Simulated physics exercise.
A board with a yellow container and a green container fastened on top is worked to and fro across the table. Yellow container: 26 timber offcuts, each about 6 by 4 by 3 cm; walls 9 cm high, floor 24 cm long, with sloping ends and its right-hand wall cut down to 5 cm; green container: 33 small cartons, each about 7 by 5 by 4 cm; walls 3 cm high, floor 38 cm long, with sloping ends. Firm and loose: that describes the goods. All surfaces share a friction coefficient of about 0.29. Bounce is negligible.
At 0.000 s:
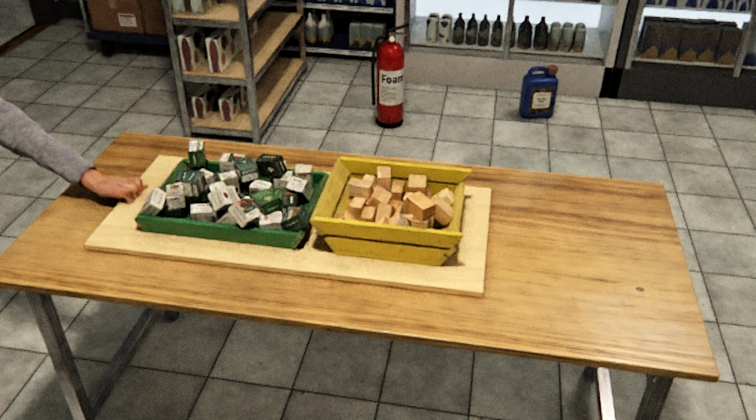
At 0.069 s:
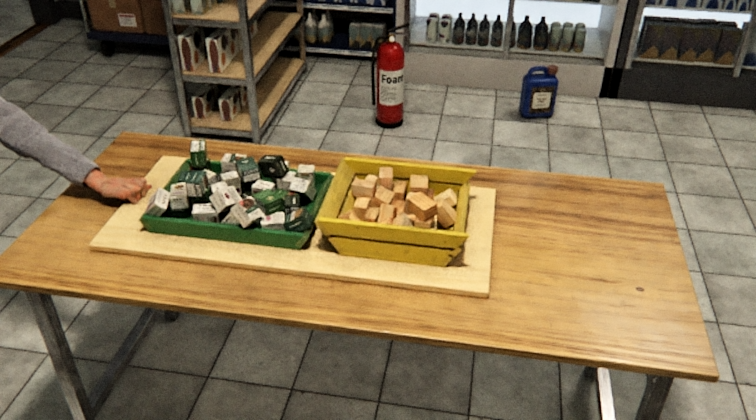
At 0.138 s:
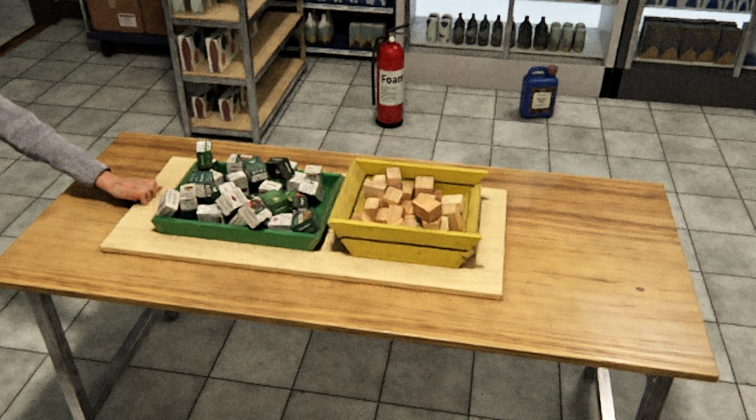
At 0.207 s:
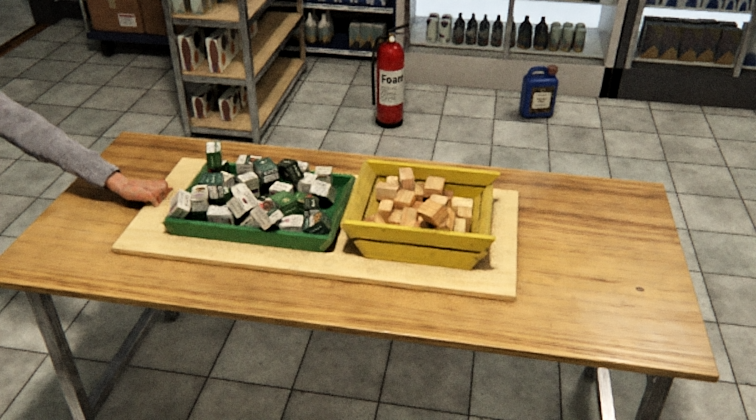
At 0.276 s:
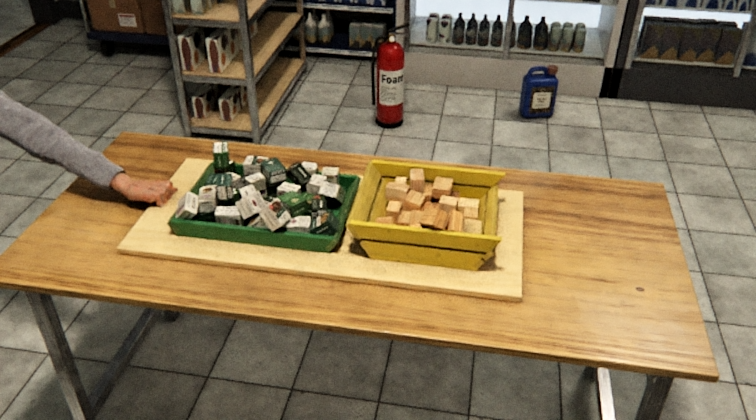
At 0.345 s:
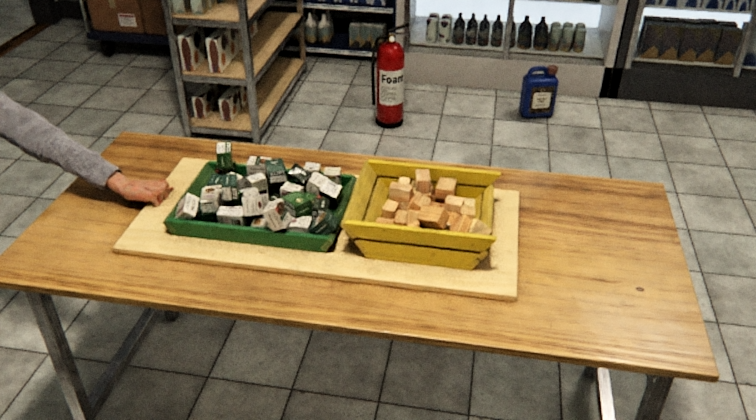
In this clip, a hand at the left edge of a board holding a green container of small cartons and a yellow container of wooden blocks moves with it as it slides slightly right across a table, then shifts back a touch left.
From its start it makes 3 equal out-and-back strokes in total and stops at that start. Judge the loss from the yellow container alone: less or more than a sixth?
Sixth not reached.
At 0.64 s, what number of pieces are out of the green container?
At that moment the green container count out stands near 0.
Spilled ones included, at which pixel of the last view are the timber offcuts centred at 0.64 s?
Centre: Around (402, 214) px.
After 0.64 s, yellow container 26 in, 0 out and green container 33 in, 0 out.
After 1.00 s, yellow container 26 in, 0 out and green container 32 in, 1 out.
After 1.52 s, yellow container 26 in, 0 out and green container 31 in, 2 out.
When it is over (at 2.18 s), yellow container 26 in, 0 out and green container 30 in, 3 out. Asked share, 0 of 26, 0 per cent.
